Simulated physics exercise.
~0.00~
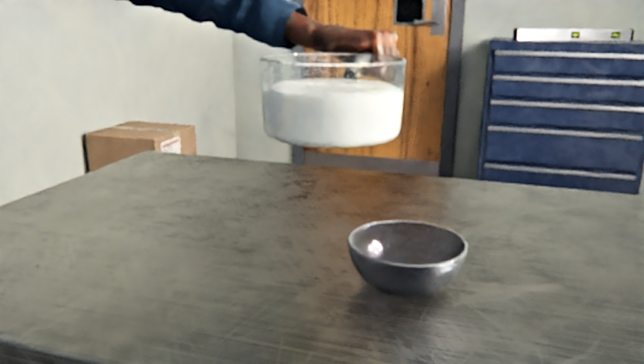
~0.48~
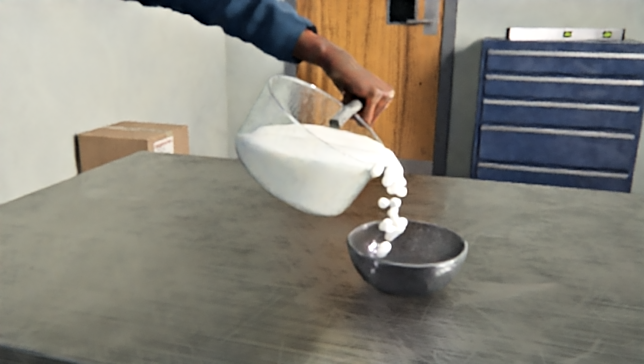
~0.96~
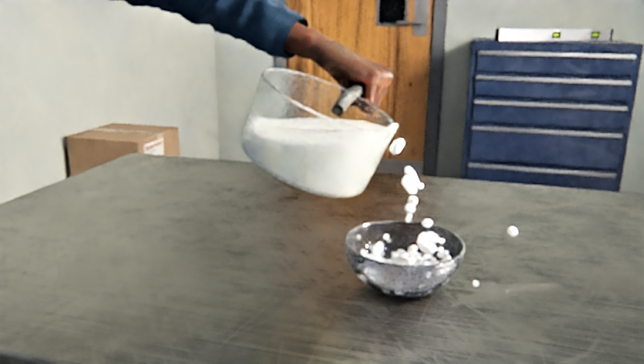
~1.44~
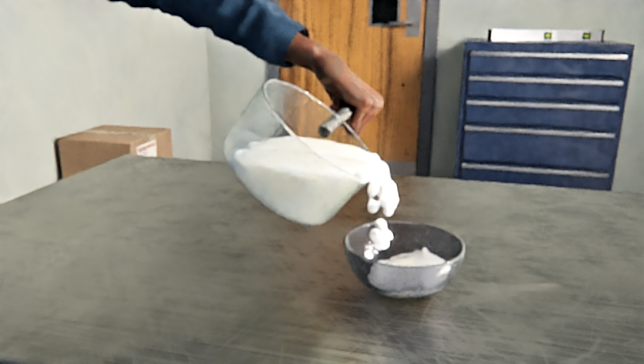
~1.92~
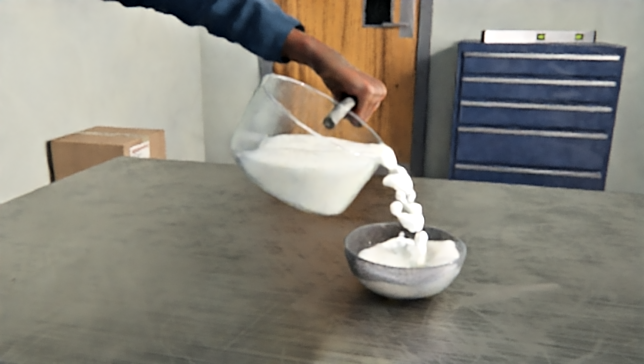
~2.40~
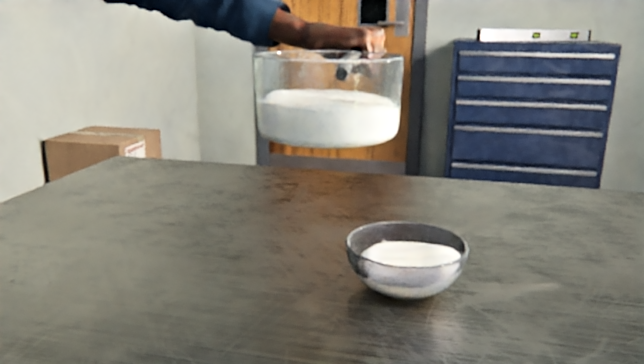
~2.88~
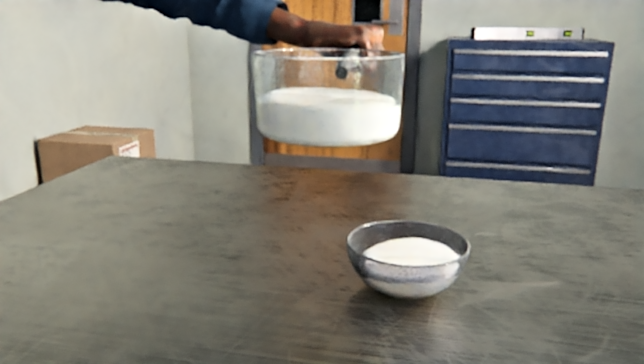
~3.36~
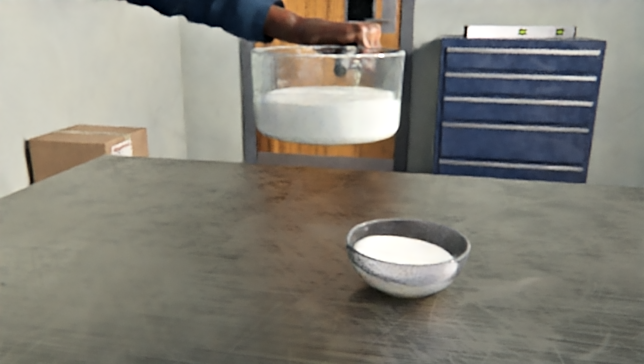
The clip opens with a hand holding a clear pot of milk above a grey table, up and to the left of an empty round bowl, with a cardboard box and blue drawers behind. The hand tips the pot toward the bowl, and white milk falls from its rim in lumpy blobs. The pot eases back a little while scattered drops land in and around the bowl. It then tilts forward again, and a wavy stream fills the bowl further. Finally the hand levels the pot and holds it still, much milk left inside, above the partly filled bowl.
